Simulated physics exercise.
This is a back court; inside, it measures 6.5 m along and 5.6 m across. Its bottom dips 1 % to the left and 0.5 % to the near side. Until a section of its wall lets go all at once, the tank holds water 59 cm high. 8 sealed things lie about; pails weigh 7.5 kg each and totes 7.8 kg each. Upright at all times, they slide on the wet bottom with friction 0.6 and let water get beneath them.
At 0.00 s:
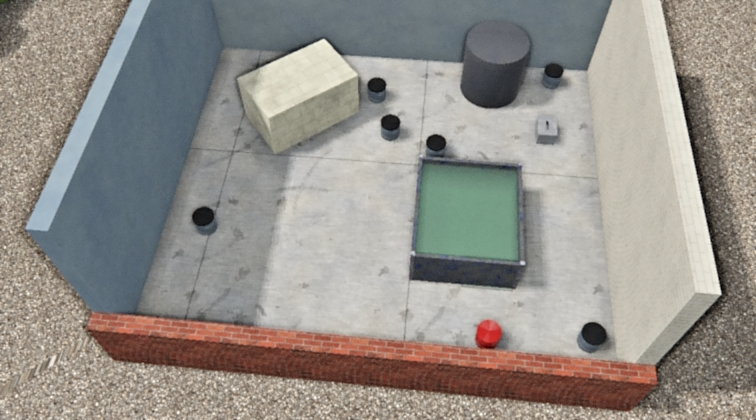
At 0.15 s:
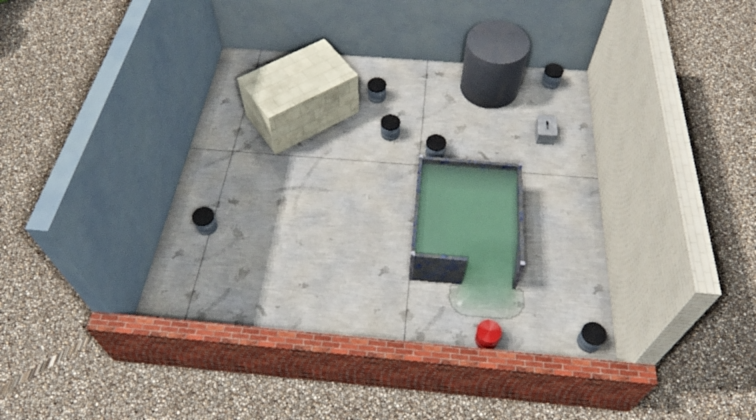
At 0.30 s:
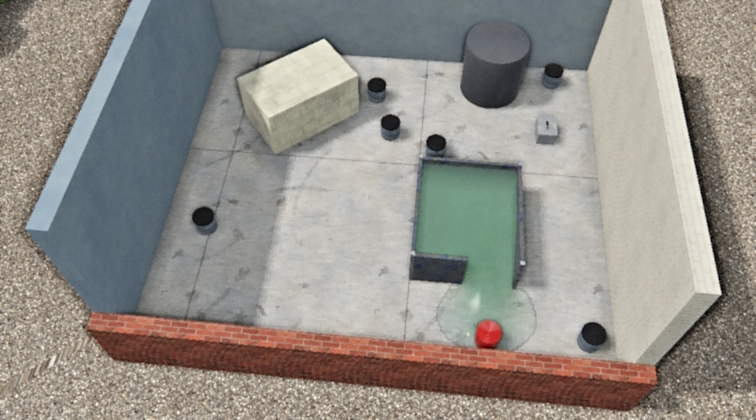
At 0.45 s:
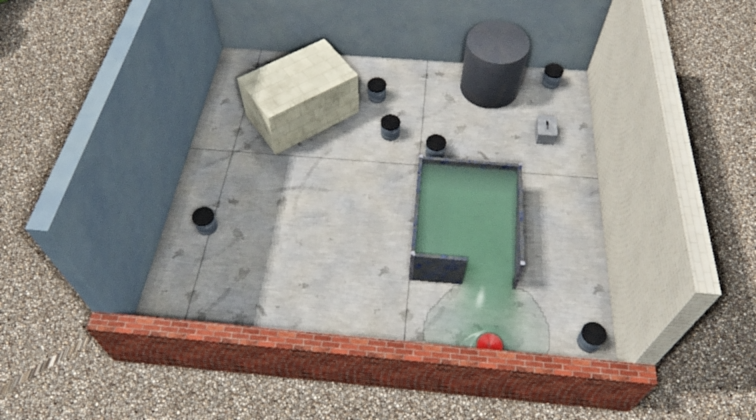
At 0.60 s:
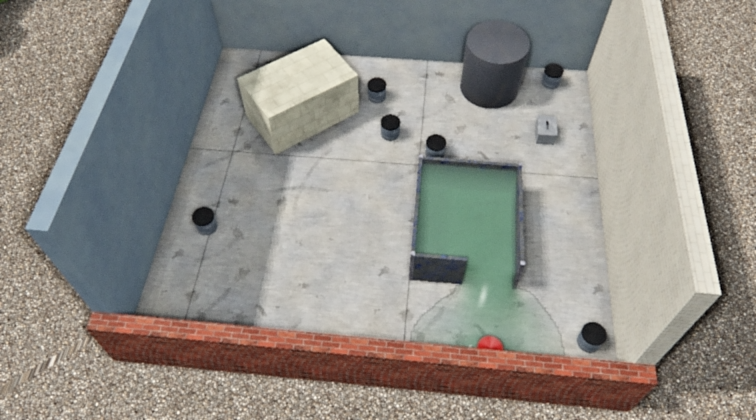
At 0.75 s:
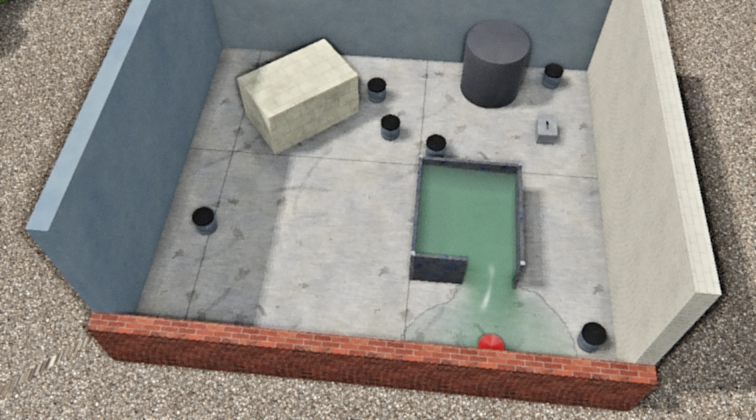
In a walled back court, a dark-sided tank of green water stands among small dark pails, a pale block and a grey cylinder. Water pours through an opening at its near side and spreads across the floor, reaching the red pail, which shifts slightly toward the low brick wall.
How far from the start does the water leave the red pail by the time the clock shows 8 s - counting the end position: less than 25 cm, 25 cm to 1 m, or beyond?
I'd bet it heads off a long way.
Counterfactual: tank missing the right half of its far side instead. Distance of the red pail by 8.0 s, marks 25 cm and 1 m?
With that failure, the red pail remains in position.
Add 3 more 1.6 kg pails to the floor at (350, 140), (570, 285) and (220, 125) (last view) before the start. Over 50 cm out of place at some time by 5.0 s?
Spot by spot, in turn: Falls short, exceeds it, falls short.
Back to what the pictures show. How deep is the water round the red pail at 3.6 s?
About 3 cm.
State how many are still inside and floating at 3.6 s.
I count 0.
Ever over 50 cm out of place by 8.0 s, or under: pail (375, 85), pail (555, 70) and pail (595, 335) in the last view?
Results in listed order: Falls short / exceeds / exceeds.
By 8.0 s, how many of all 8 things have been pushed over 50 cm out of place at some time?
Count: 4.
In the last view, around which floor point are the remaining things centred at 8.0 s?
The centre sits near (423, 162).
After 1.6 s the red pail is near (472, 327), 0.2 m from its start, afloat; 1 afloat.
After 3.6 s the red pail is near (396, 278), 1.4 m from its start, aground; 0 afloat.
After 5.6 s the red pail is near (396, 278), 1.4 m from its start, aground; 0 afloat.
After 8.0 s the red pail is near (396, 278), 1.4 m from its start, aground; 0 afloat.
